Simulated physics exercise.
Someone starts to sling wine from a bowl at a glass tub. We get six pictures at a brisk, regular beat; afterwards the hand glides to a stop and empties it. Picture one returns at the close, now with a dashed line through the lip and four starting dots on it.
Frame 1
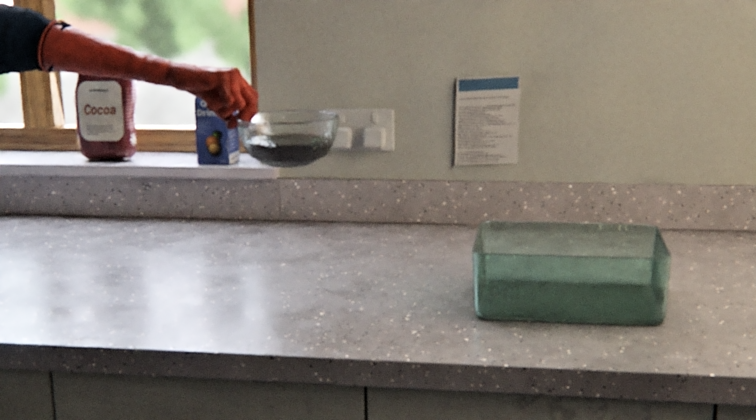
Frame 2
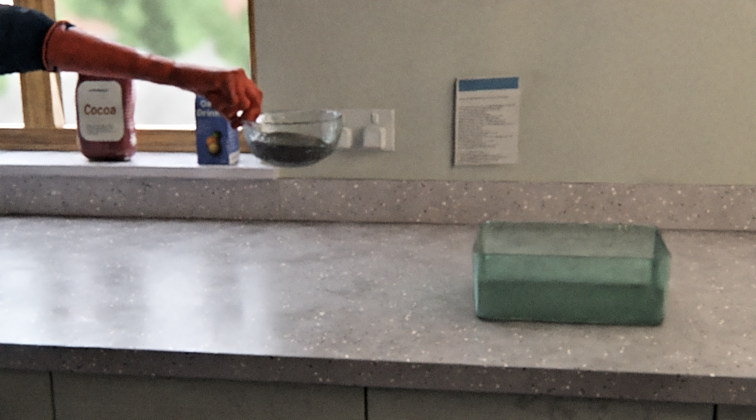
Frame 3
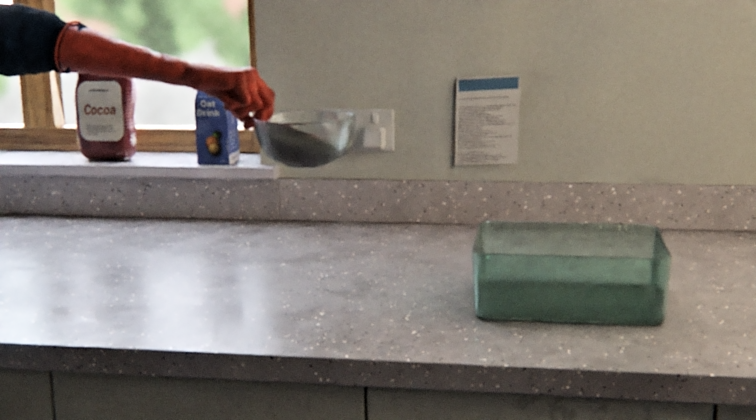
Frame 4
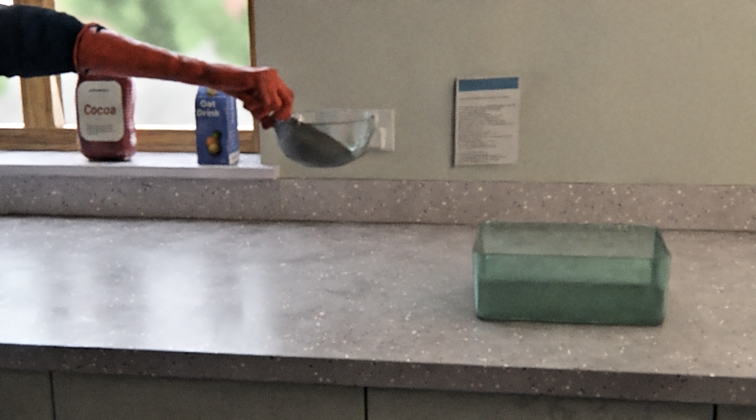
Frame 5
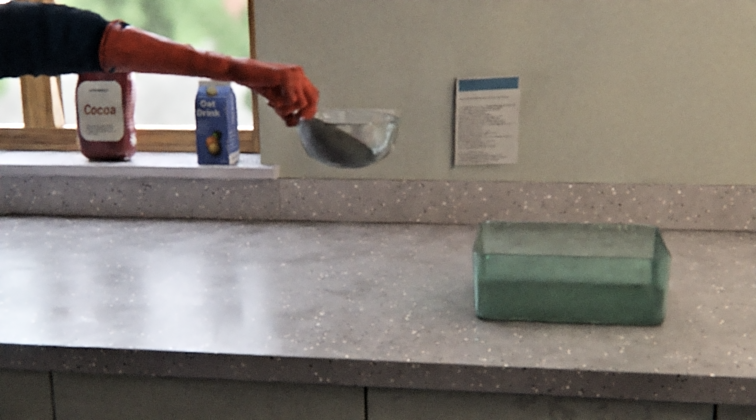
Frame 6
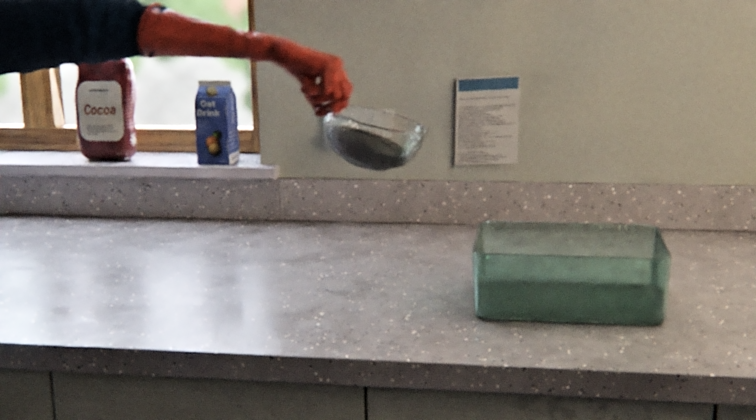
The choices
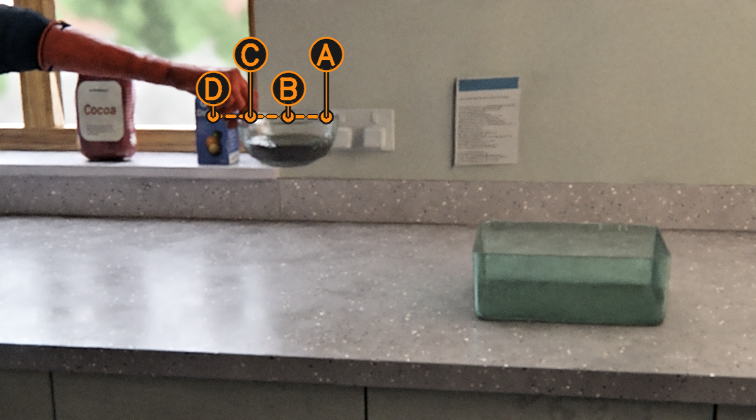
At first, a hand in a red glove holds a clear glass bowl of dark liquid upright near a windowsill, left of a greenish glass tub on the counter. The arm carries the bowl steadily rightward as the liquid shifts inside, then tilts it slightly, with the liquid still in the bowl.
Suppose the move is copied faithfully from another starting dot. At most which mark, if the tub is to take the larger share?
Choose B.
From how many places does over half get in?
Two of them.
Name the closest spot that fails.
Spot C.
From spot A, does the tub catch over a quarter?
Yes, clearly.
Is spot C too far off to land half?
Yes, it does.
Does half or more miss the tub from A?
No, not at all.
On the marked copy, A at (326, 116); B at (288, 116); C at (250, 116); D at (213, 116).
For spot A, about 82 % lands in the tub, 7 % falls short and 11 % goes beside or beyond.
For spot B, about 66 % lands in the tub, 27 % falls short and 7 % goes beside or beyond.
For spot C, about 30 % lands in the tub, 67 % falls short and 3 % goes beside or beyond.
For spot D, about 2 % lands in the tub, 97 % falls short.
